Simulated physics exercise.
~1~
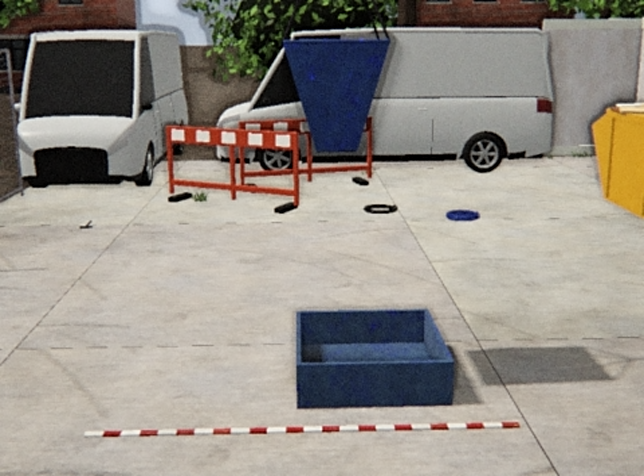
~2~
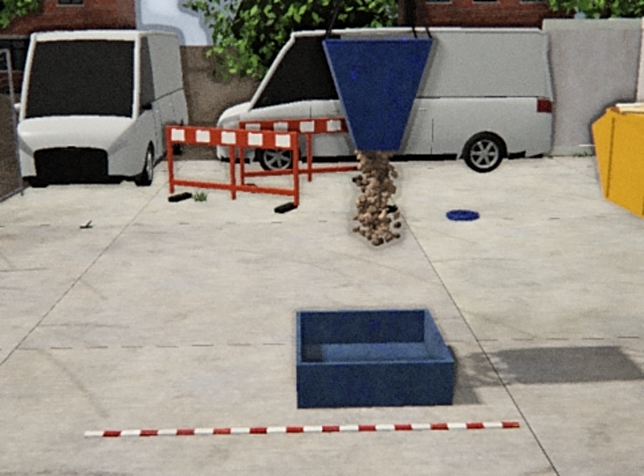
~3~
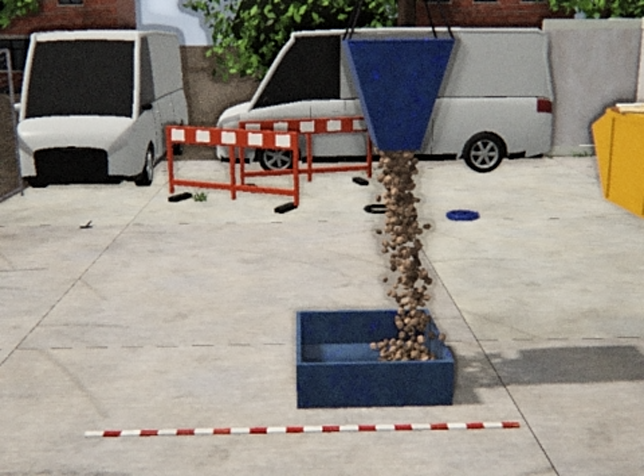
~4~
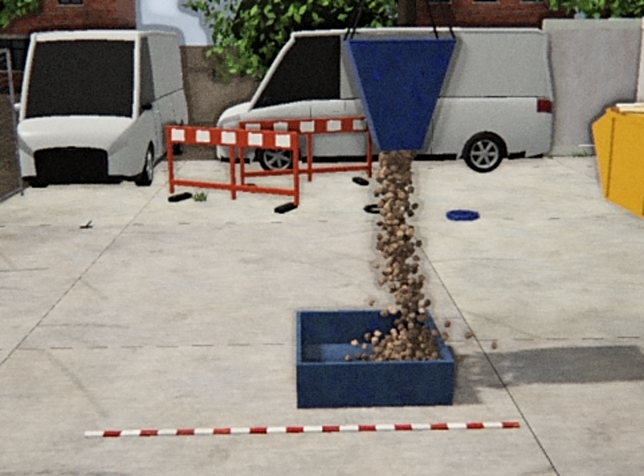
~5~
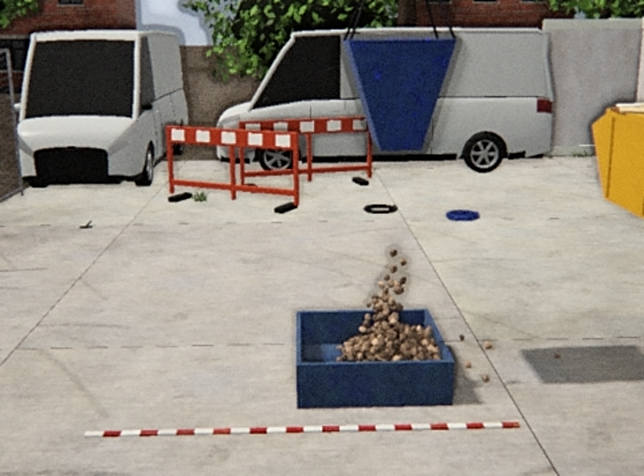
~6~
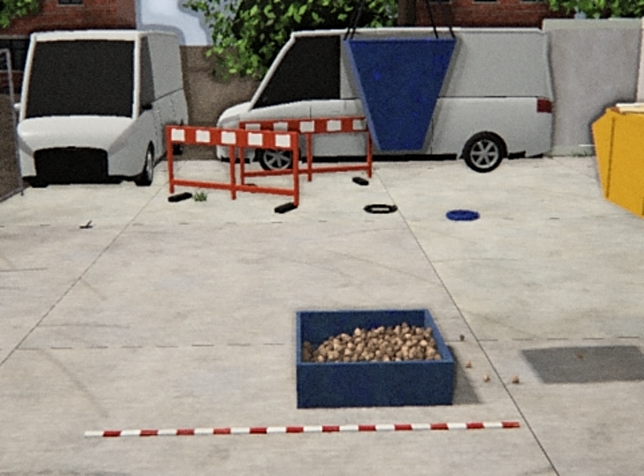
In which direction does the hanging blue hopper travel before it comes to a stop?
The hanging blue hopper travels to the right before it stops.
